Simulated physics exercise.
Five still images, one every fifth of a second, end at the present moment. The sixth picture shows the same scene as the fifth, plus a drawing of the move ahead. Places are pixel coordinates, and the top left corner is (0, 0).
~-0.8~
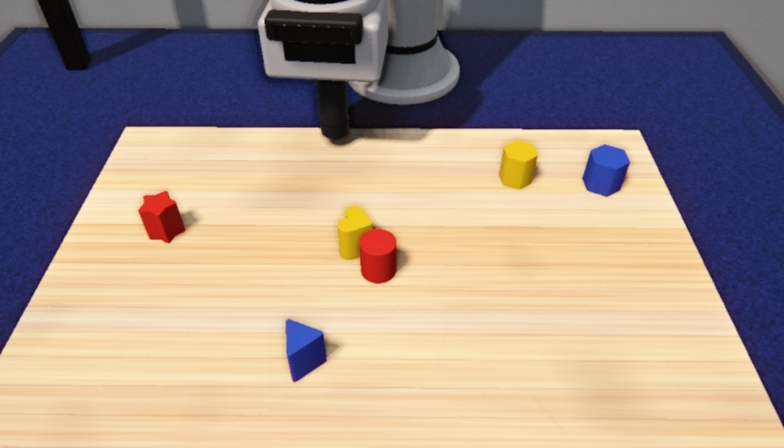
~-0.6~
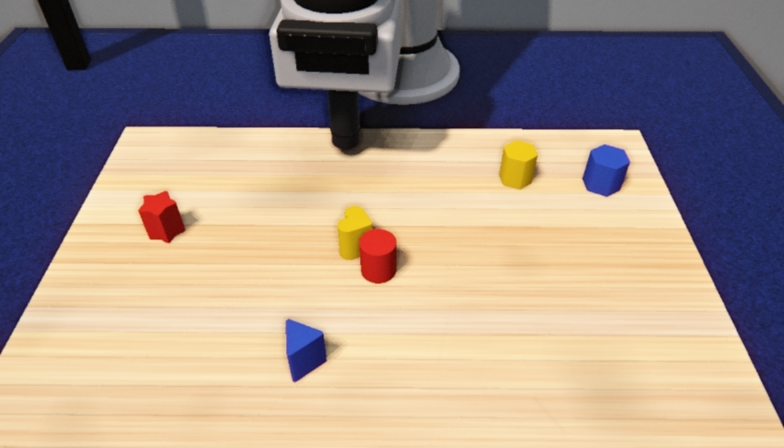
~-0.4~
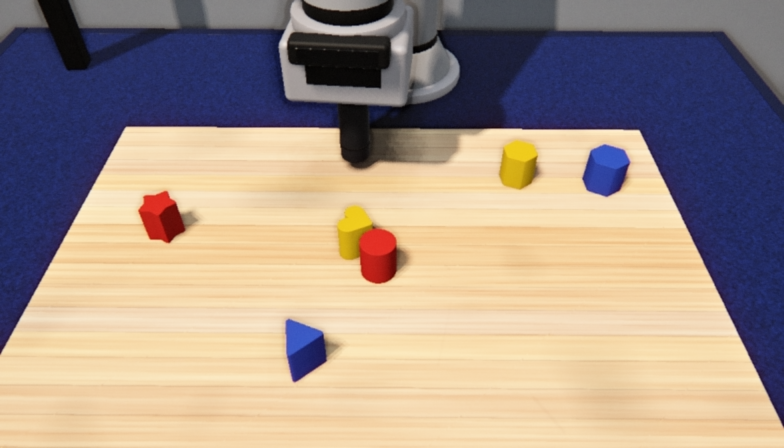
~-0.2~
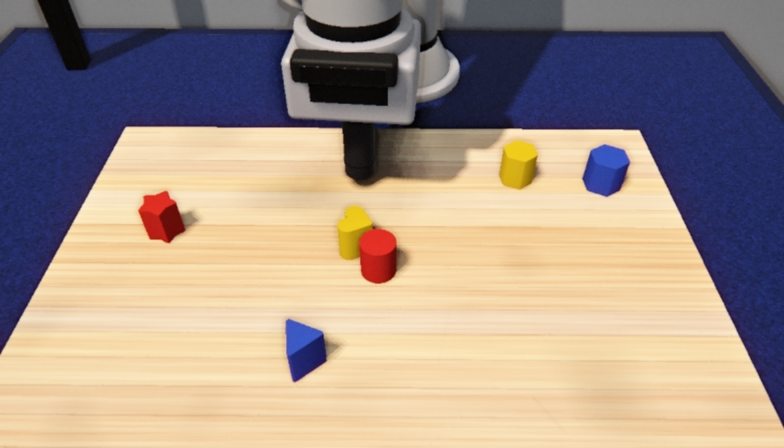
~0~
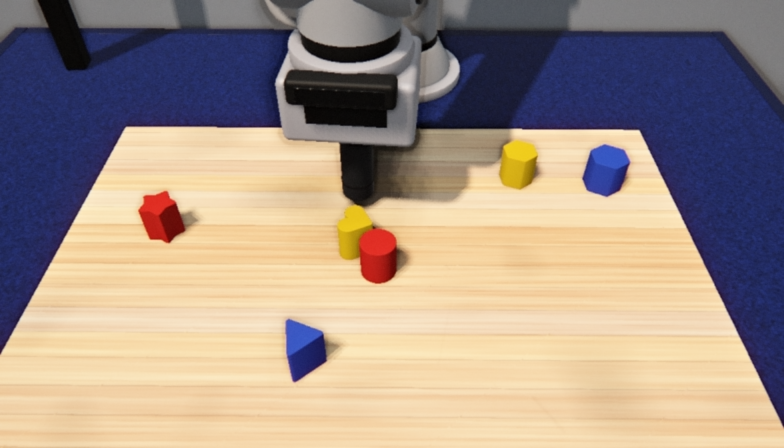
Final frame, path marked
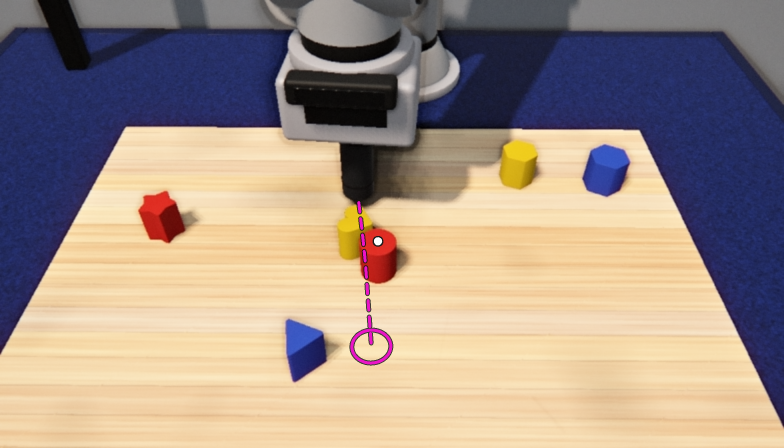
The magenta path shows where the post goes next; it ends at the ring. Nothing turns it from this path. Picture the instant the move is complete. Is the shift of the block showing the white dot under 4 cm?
It seems not.
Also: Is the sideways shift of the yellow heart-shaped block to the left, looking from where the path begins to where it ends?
Going by the path, no.
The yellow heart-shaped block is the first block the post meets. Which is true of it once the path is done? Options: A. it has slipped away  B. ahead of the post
A (it has slipped away)
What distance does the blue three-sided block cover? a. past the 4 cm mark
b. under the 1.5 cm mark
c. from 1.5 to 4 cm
Option b.
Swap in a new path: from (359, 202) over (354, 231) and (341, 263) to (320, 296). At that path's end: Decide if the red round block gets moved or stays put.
Shifted out of place.
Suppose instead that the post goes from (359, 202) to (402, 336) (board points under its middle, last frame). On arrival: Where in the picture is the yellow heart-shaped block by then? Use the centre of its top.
My estimate: (343, 238).
Drawn move, straight from (359, 202) to (371, 346); the dot is on the red round block.
The first path, step by step. One third of the way, post (363, 234); yellow heart-shaped block (347, 236), turned 35° anticlockwise; red round block (379, 245).
Two thirds of the way, post (367, 281); yellow heart-shaped block (331, 262), turned 15° clockwise; red round block (400, 277).
At the end, post (371, 336); blue three-sided block still; yellow heart-shaped block (331, 262), turned 20° clockwise; red round block (408, 287).
